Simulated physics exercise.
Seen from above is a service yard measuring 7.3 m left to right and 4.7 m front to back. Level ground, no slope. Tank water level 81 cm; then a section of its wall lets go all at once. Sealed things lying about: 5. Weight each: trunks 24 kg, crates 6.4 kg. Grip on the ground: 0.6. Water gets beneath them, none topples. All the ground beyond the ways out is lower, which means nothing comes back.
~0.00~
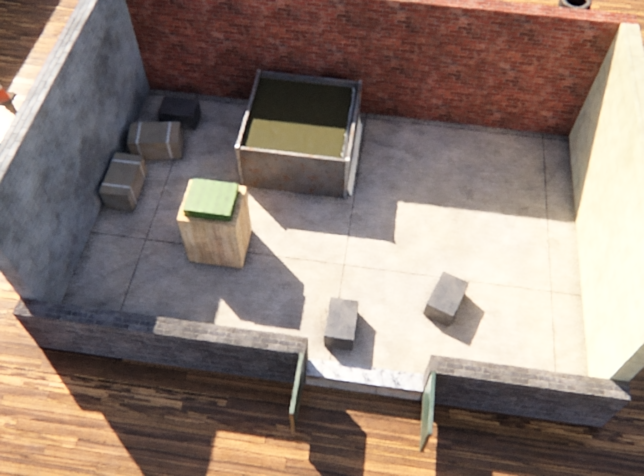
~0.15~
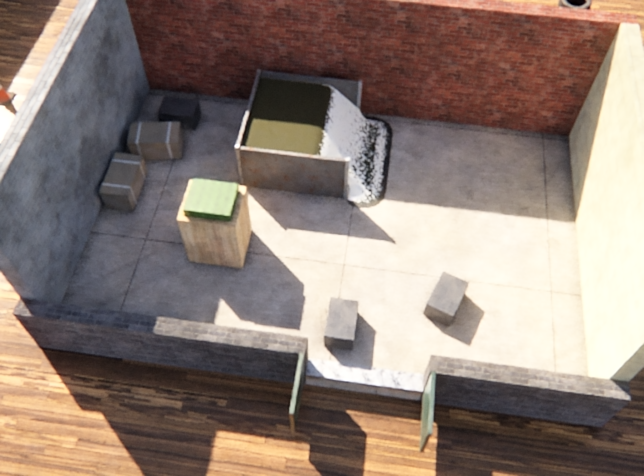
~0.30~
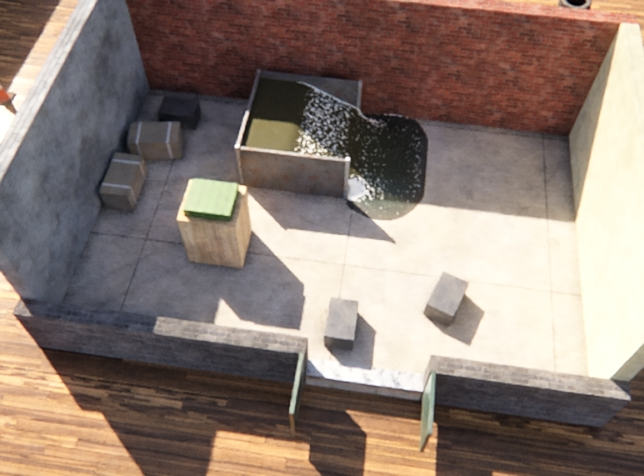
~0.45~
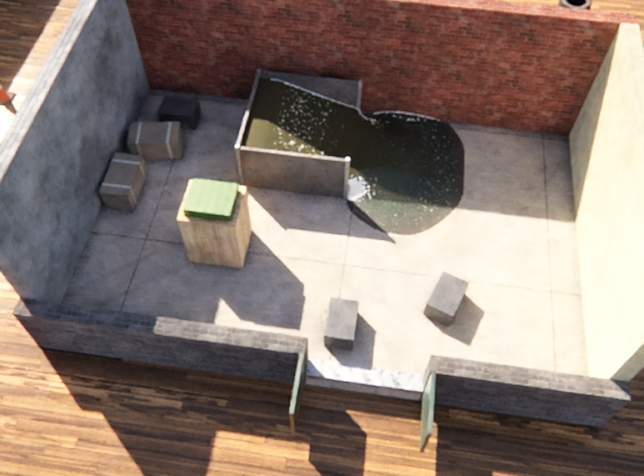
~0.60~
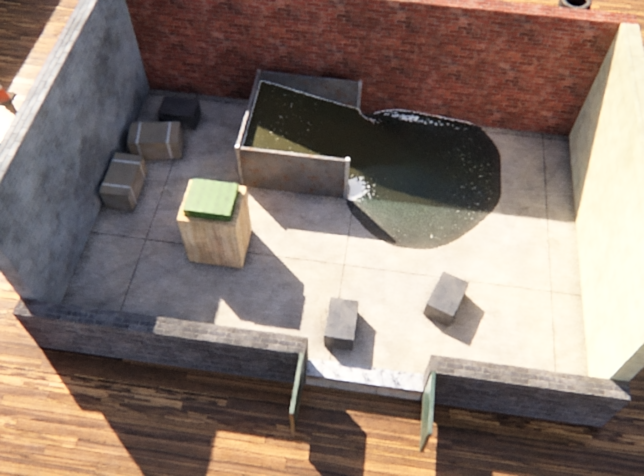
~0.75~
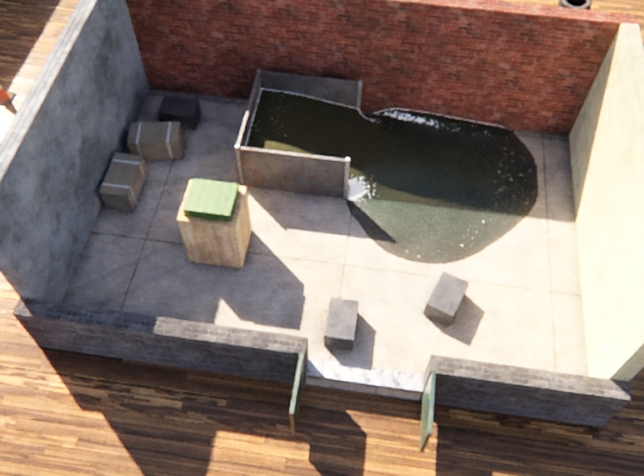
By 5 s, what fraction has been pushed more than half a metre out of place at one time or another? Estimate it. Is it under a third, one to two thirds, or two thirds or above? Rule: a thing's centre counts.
It is one to two thirds.
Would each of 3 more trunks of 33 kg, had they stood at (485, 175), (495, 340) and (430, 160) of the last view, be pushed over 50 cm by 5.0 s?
Answers in order are crosses the line, crosses the line and crosses the line.
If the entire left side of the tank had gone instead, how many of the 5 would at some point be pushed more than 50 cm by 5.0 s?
Result: 5 of them.
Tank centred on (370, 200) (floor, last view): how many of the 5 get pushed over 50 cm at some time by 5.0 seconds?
2.
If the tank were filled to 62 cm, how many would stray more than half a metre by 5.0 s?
Under that setup the answer is 2.
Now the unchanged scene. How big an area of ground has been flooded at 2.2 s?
Roughly 17 m2.
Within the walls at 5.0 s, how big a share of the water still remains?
Close to 96 in a hundred parts remain.
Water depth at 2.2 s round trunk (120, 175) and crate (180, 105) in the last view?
First about 0 cm, second about 0 cm.
After 1.1 s 0 of 5 are over 50 cm from their spots; 0 afloat.
After 2.2 s 0 of 5 are over 50 cm from their spots; 0 afloat.
After 3.5 s 1 of 5 are over 50 cm from their spots; 1 afloat.
After 5.0 s 2 of 5 are over 50 cm from their spots, and 2 have been at some point; 0 afloat.
